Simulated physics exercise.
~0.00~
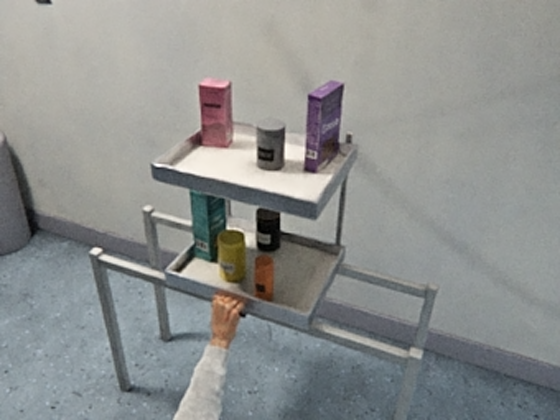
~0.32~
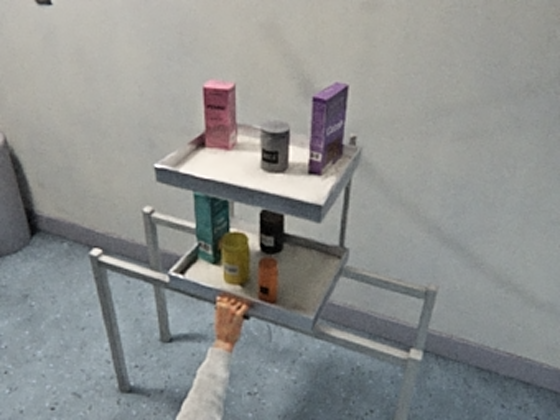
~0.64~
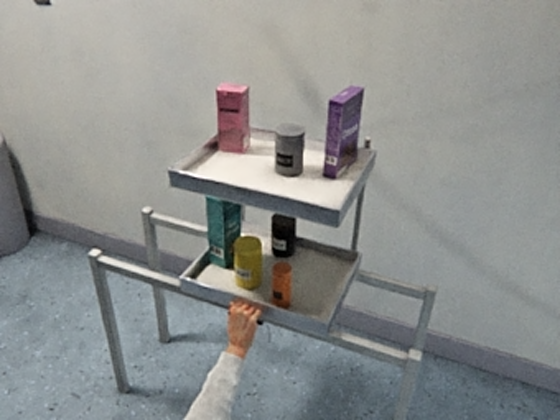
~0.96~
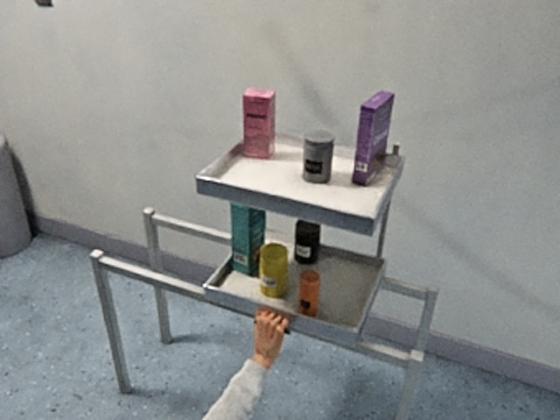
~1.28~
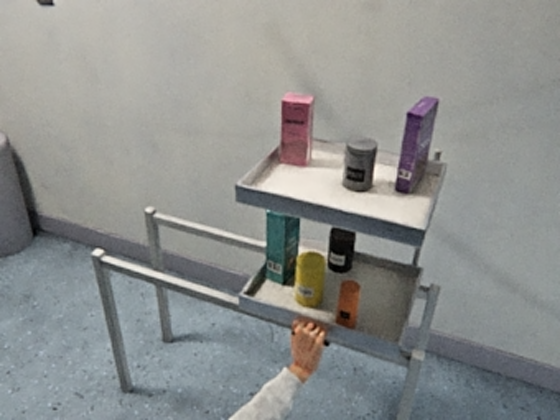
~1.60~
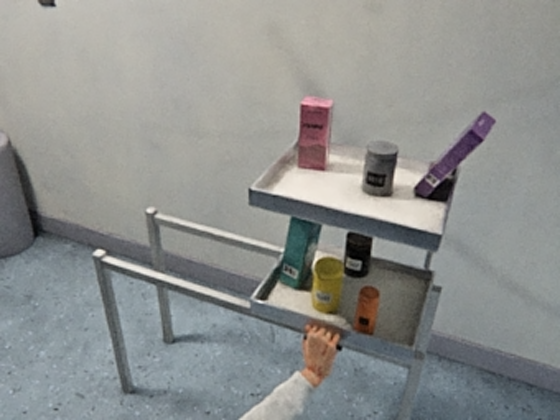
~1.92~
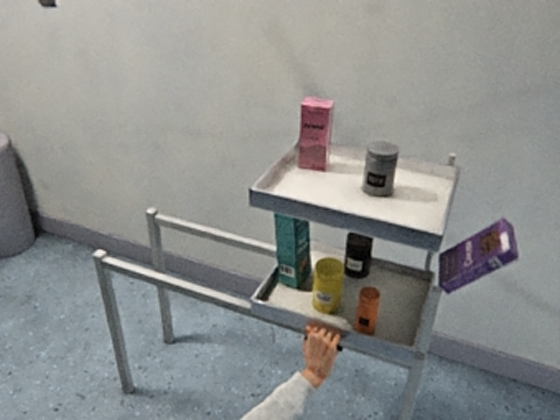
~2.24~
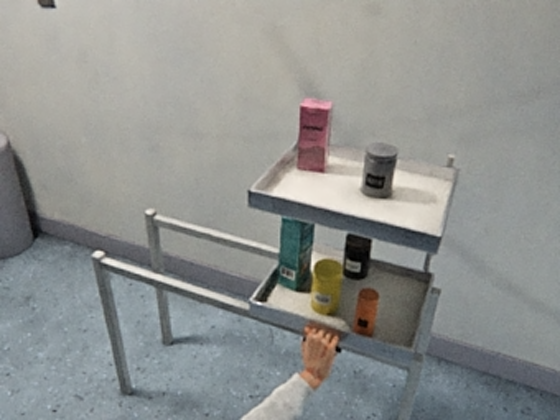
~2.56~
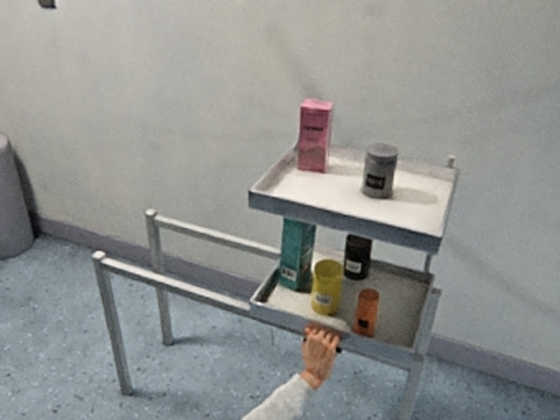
A hand sliding a two-tier tray rightward along a metal frame until it stops, the purple packet toppling off the right side.
